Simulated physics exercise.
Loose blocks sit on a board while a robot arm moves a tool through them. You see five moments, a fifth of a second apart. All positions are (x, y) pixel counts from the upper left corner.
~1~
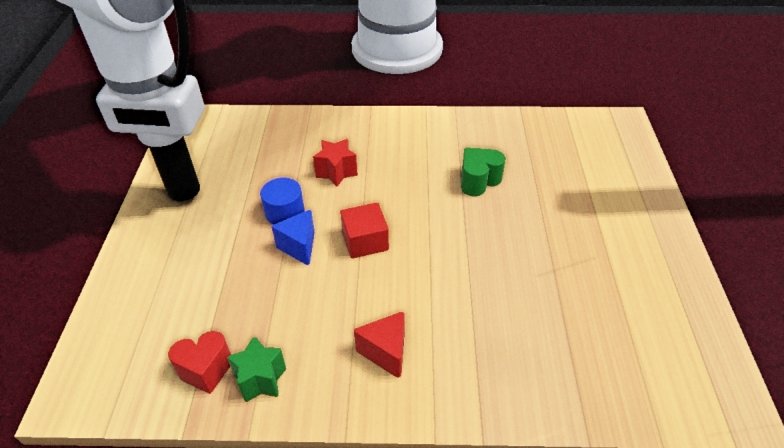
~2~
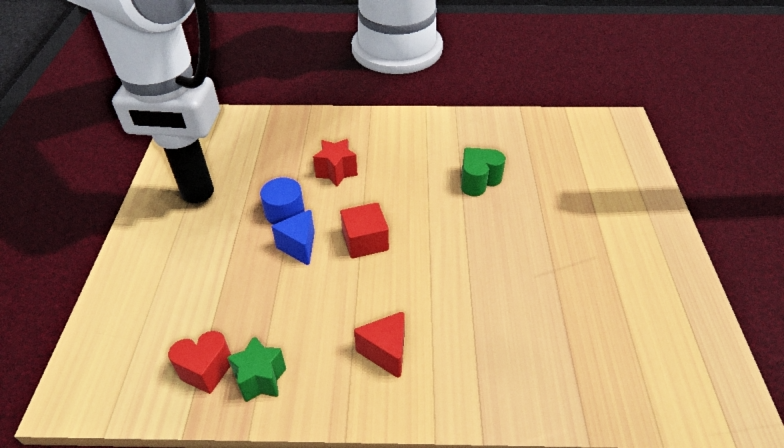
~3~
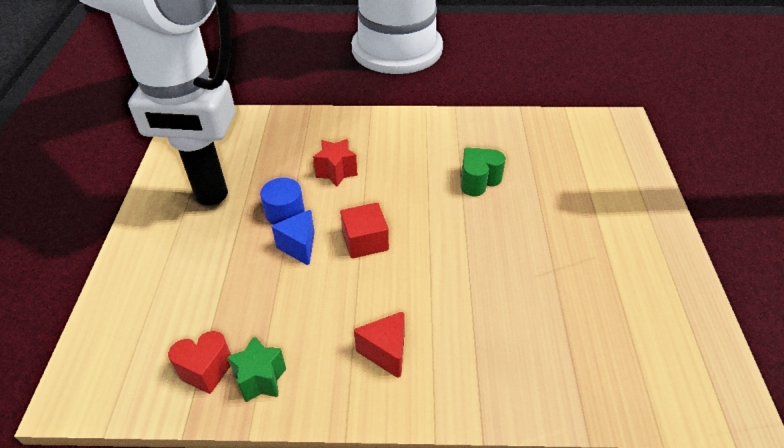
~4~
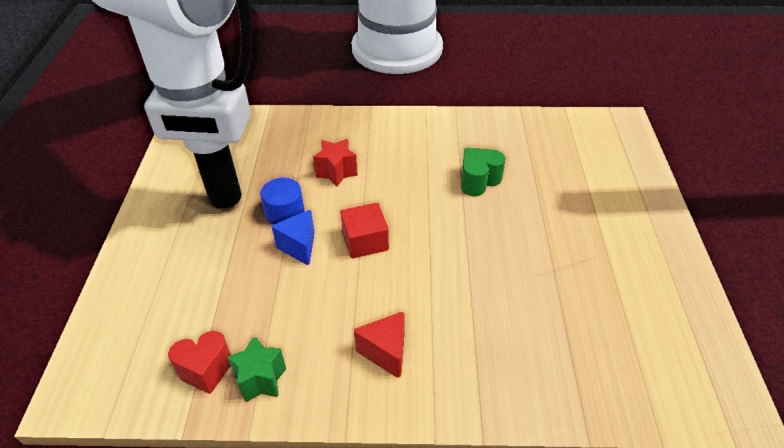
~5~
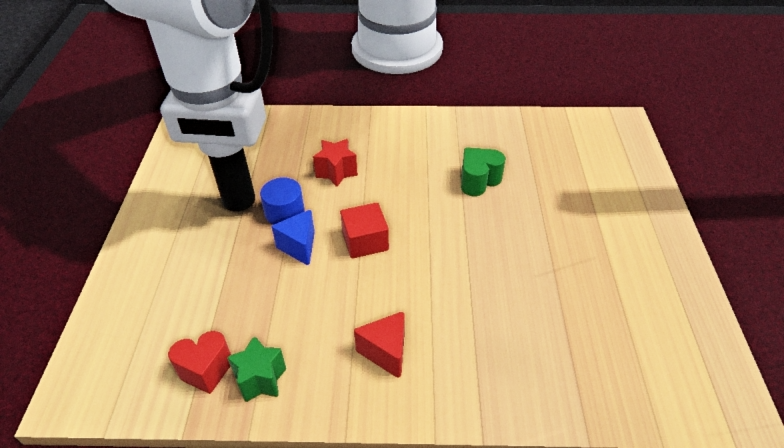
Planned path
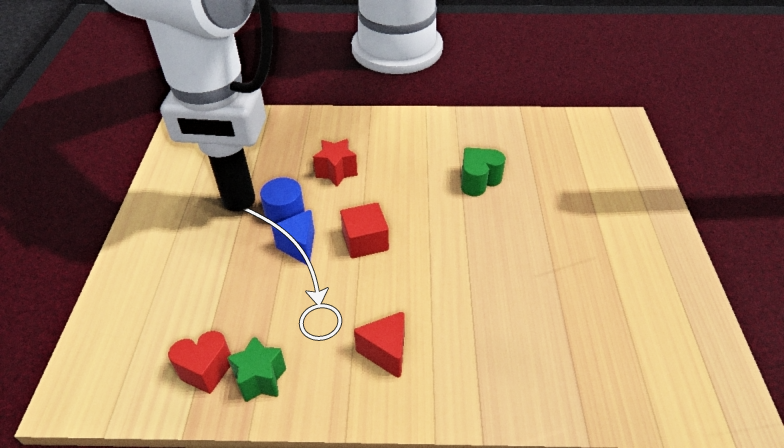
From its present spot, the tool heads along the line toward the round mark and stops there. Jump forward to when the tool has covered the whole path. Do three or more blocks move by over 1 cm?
No.
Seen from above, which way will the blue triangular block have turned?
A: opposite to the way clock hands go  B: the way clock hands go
Choice A: Opposite to the way clock hands go.
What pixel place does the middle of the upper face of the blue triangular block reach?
That would be at about pixel (351, 275).
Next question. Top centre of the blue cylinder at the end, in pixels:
My estimate: (314, 195).
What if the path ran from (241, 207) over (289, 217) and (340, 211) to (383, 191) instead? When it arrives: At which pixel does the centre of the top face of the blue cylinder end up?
I'd say the blue cylinder ends with its top centre at (414, 183).
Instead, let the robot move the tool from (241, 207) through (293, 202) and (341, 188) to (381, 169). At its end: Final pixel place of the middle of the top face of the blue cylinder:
At (338, 195).
The line goes from (241, 207) by way of (283, 231) and (312, 270) to (321, 322).
On the path given first. One third of the way, tool (282, 225); blue cylinder (313, 195); blue triangular block (298, 228).
Two thirds of the way, tool (311, 264); blue cylinder (314, 195); blue triangular block (337, 262), turned 40° anticlockwise.
At the end, tool (320, 315); blue cylinder (314, 195); blue triangular block (351, 275), turned 65° anticlockwise; red square block unmoved.
